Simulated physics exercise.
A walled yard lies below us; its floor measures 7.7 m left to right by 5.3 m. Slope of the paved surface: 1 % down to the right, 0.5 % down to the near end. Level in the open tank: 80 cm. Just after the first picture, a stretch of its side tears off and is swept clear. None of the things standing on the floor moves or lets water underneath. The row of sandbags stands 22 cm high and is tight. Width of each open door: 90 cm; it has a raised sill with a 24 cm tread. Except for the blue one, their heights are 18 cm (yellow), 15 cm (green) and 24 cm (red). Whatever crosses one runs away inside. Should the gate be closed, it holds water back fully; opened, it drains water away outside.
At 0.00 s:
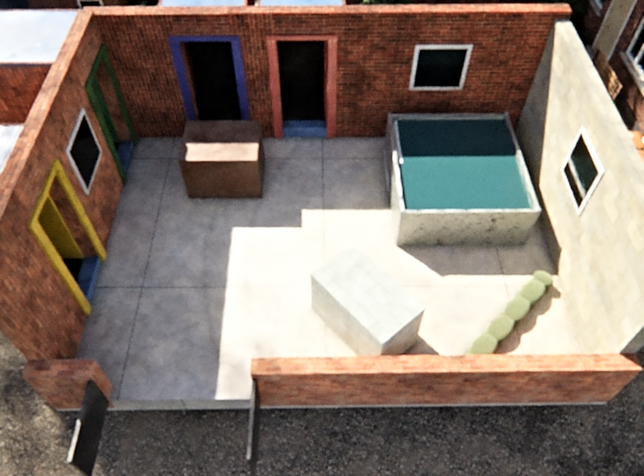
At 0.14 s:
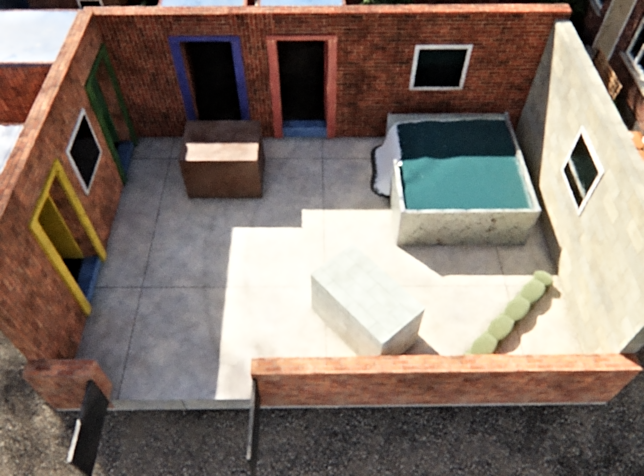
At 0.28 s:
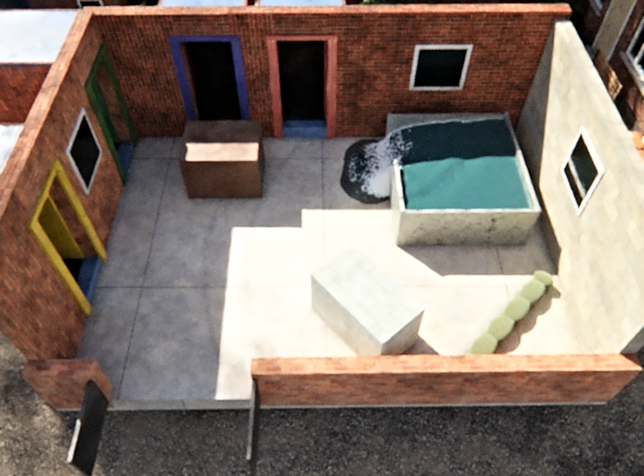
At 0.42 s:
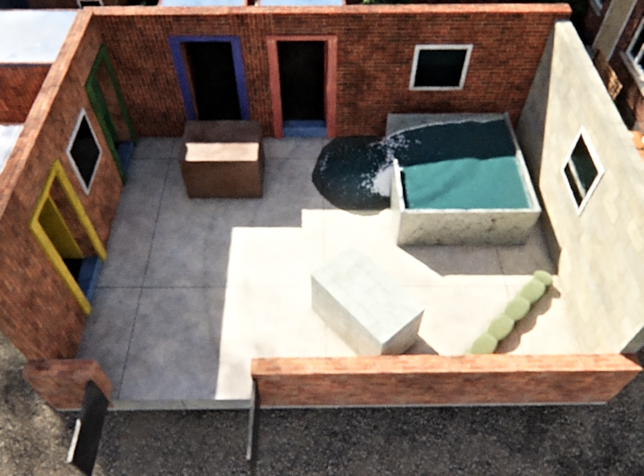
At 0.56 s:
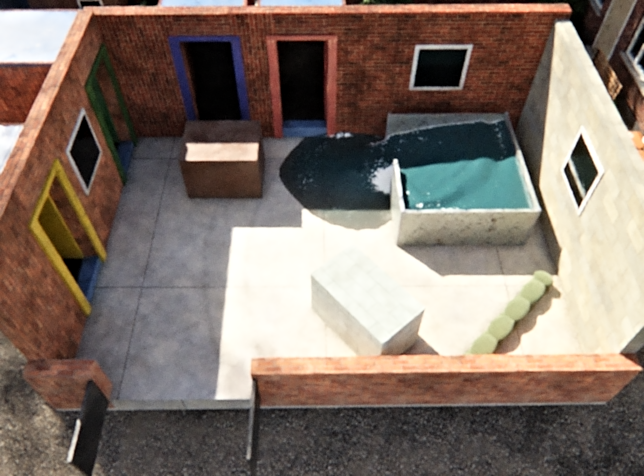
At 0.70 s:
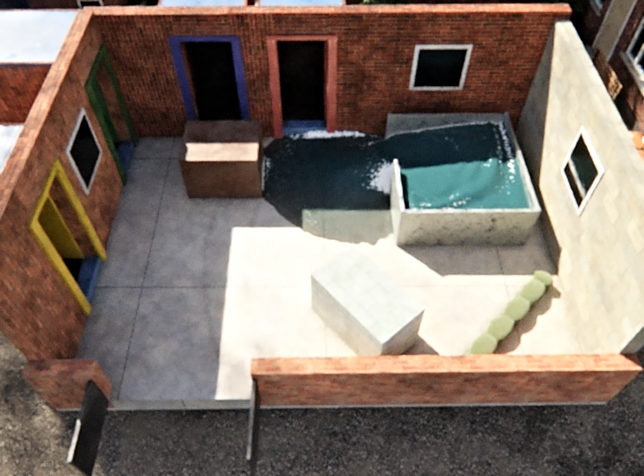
A roofless yard with brick walls and a pale right-hand wall is seen from high above, the view staying still. A teal-filled tank stands at the back right, with a brown box and blue and red doorways to its left, green and yellow ones farther left, and a pale block in front. The tank's left side breaks away, and dark water pours out, spreading leftward across the paving to the brown box.
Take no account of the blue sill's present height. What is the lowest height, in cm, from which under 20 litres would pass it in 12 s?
17 cm.
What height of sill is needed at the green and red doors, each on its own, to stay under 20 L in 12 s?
About 36 cm at green and 21 cm at red.
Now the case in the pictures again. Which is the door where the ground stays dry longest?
The yellow one comes last.
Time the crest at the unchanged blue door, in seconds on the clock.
It peaks at about 2.0 s.
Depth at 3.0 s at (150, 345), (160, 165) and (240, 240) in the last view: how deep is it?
Roughly 3, 5 and 6 centimetres.
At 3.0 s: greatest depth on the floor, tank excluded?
Around 44 centimetres.
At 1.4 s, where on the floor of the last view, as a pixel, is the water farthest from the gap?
The farthest wet point sits near (146, 139) in the last view.
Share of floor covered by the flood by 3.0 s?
Roughly 60 percent.
After 1.4 s water covers 30 % of the floor, deepest (42 cm) near (379, 164); 20 cm at the blue door, 0 litres in over its 21 cm sill.
After 3.0 s water covers 60 % of the floor, deepest (44 cm) near (146, 139); 19 cm at the blue door, 7 litres in over its 21 cm sill.
After 12.0 s water covers 95 % of the floor, deepest (10 cm) near (352, 370); 7 cm at the blue door, 8 litres in over its 21 cm sill.
At the blue door as built, the water arrived by 1.0 s and peaked near 22 cm at 2.0 s.
Run again over the same 12 s with other heights there, 42 litres in over 14.5 cm, 10 litres over 20 cm. The limit of 20 litres is kept from about 17 cm up.
